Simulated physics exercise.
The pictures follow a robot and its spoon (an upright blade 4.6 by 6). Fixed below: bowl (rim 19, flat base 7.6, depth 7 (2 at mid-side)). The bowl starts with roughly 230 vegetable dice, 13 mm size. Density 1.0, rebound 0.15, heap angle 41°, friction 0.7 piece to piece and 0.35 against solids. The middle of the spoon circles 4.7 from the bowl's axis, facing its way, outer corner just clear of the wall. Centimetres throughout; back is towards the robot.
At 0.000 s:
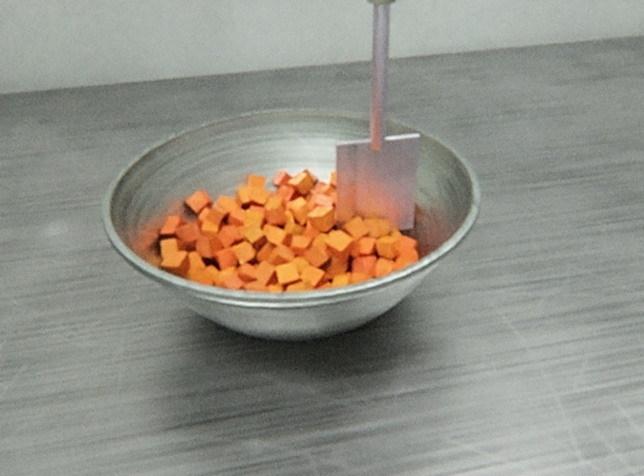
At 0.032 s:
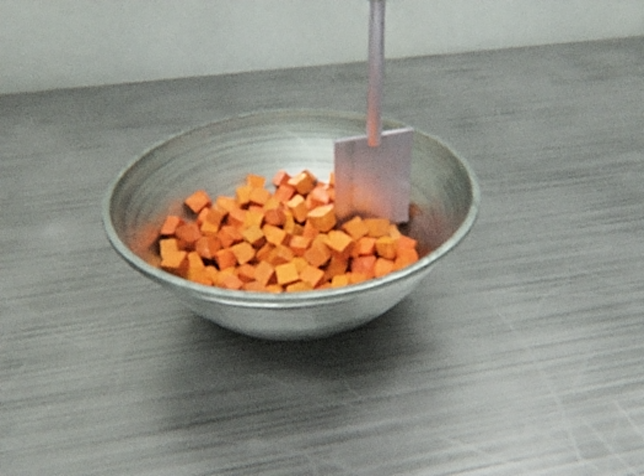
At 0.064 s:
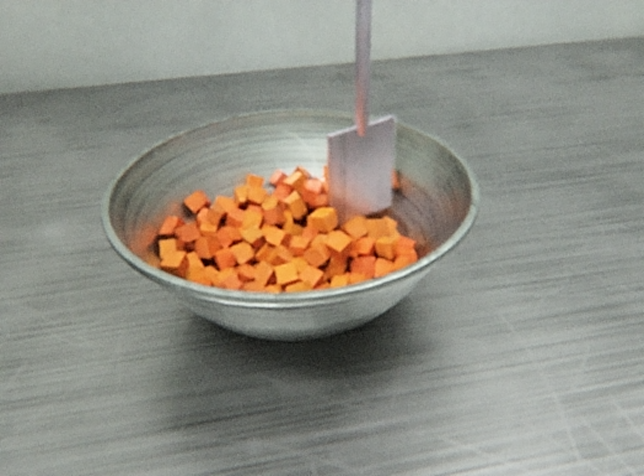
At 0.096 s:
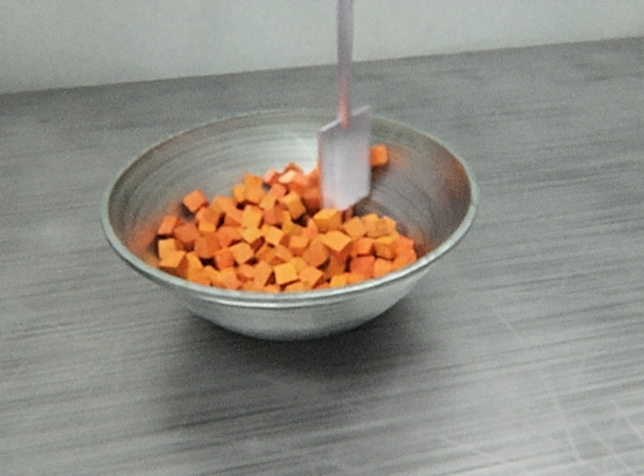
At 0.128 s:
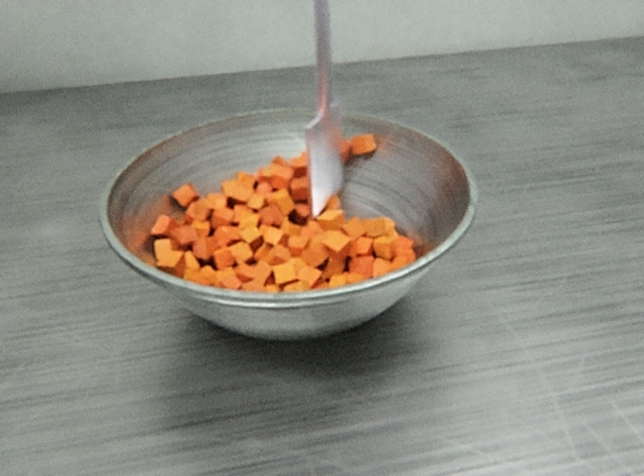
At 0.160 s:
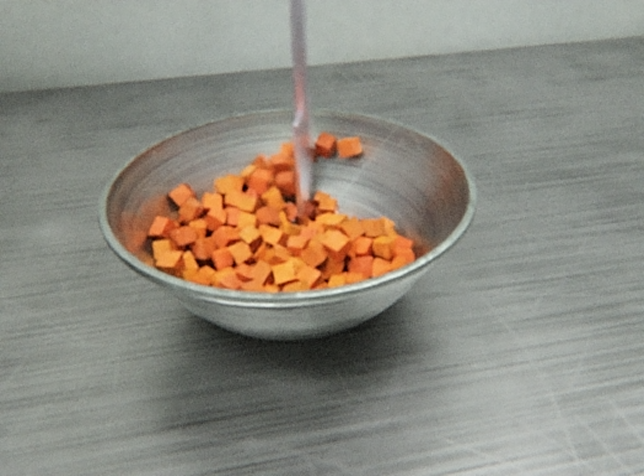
A flat metal blade on an upright rod swept leftward around the back of a metal bowl of orange vegetable cubes, turning edge-on as it pushed some cubes up along the far side.
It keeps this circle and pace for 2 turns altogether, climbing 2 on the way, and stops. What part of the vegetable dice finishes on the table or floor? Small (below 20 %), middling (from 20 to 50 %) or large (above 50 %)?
A small share, below 20 %, ends on the table or floor.
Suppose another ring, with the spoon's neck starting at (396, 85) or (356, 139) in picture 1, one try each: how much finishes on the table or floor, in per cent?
Some 0 and 10 per cent.
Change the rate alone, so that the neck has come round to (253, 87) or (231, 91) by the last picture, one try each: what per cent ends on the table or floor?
Some 20 and 20 per cent.
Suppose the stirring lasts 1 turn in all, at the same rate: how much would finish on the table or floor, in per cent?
Then about 5 per cent.
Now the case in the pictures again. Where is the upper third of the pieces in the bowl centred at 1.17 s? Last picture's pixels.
Near (250, 264).
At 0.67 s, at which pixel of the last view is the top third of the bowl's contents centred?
At about (399, 211).
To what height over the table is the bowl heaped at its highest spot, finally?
About 6.0 cm.
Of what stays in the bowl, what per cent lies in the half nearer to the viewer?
Some 50 per cent.
After 0.67 s, 326° round, highest piece 10 above the table; 215 in the bowl, 11 on the table or floor, 2 in flight or on the tool.
After 1.17 s, 222° round, highest piece 7 above the table; 200 in the bowl, 25 on the table or floor, 3 in flight or on the tool.
After 1.63 s, 0° round, highest piece 6 above the table; 200 in the bowl, 28 on the table or floor.
After 2.33 s, 0° round, highest piece 6 above the table; 200 in the bowl, 28 on the table or floor.
At rest, 200 in the bowl, 28 on the table or floor. That is 12 % on the table or floor.
